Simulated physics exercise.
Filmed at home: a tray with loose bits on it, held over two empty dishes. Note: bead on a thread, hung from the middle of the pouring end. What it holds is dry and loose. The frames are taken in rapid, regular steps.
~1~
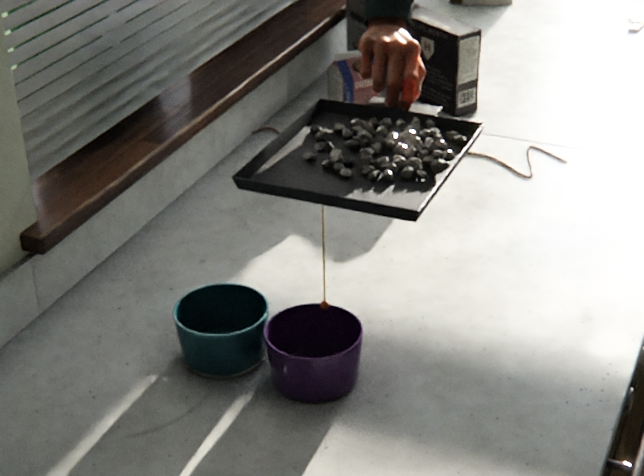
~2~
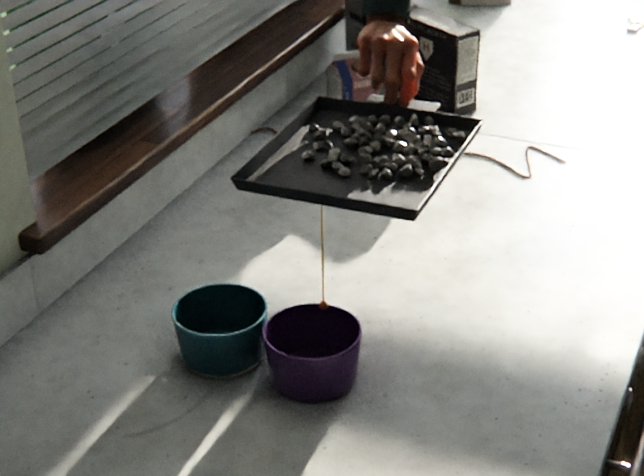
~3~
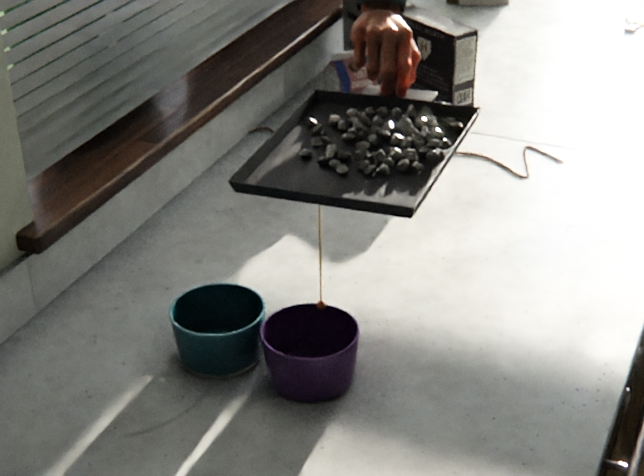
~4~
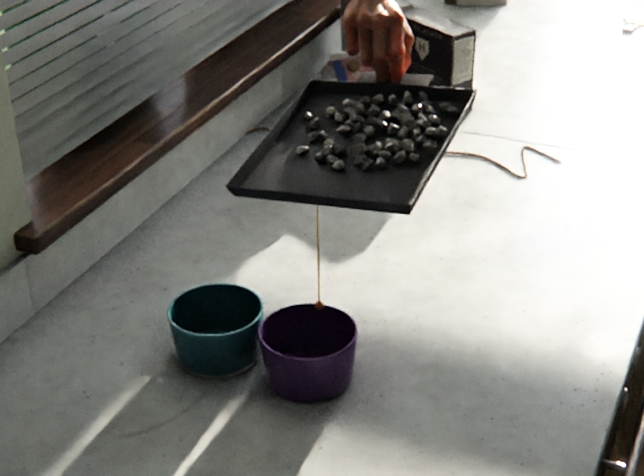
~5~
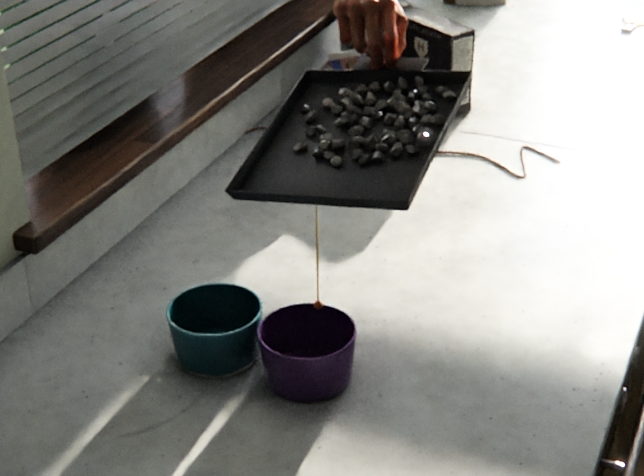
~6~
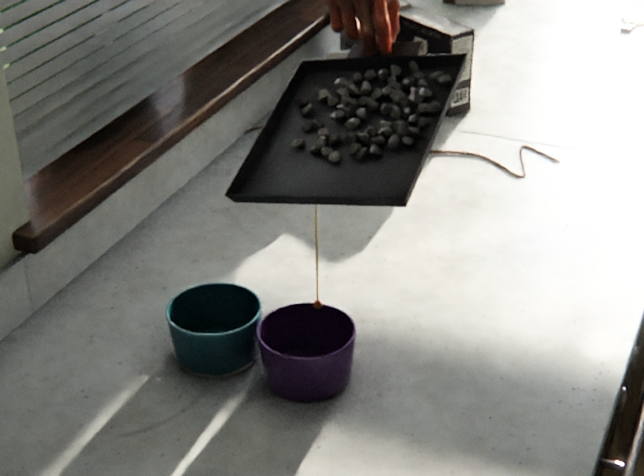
The footage shows a hand holding a black tray of dark gravel above a teal dish and a purple dish, steadily raising the far end so the tray slants more toward its near edge, where a bead hangs on a thread.
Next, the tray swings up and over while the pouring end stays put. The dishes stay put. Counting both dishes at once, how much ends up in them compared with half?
Mostly caught.
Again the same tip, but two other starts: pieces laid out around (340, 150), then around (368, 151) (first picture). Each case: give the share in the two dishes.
Some 80 and then some 80 per cent.
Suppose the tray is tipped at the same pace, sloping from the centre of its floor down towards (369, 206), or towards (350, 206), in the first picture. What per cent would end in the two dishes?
Near 10 % and, after that, 20 %.
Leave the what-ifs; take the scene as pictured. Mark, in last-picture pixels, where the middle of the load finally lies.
Close to (223, 348) in the last view.
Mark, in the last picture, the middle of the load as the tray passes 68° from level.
In the last view the centre sits at roughly (259, 194).
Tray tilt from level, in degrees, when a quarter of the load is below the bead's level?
Close to 80 degrees, I reckon.
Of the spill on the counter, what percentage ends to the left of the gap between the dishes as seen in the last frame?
Roughly 30 percent.
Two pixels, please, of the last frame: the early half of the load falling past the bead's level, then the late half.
First roughly (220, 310), then roughly (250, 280).
Soon, tray tipped steeply; most on the tray; about a quarter in the air.
A while on, tray tipped past a quarter turn; a small part in the right dish; about two thirds in the left dish; about a quarter outside both; a stray few in the air.
Towards the end, tray tipped past a quarter turn; a small part in the right dish; about two thirds in the left dish; about a quarter outside both.
Finally, tray tipped past a quarter turn; a small part in the right dish; about two thirds in the left dish; about a quarter outside both.
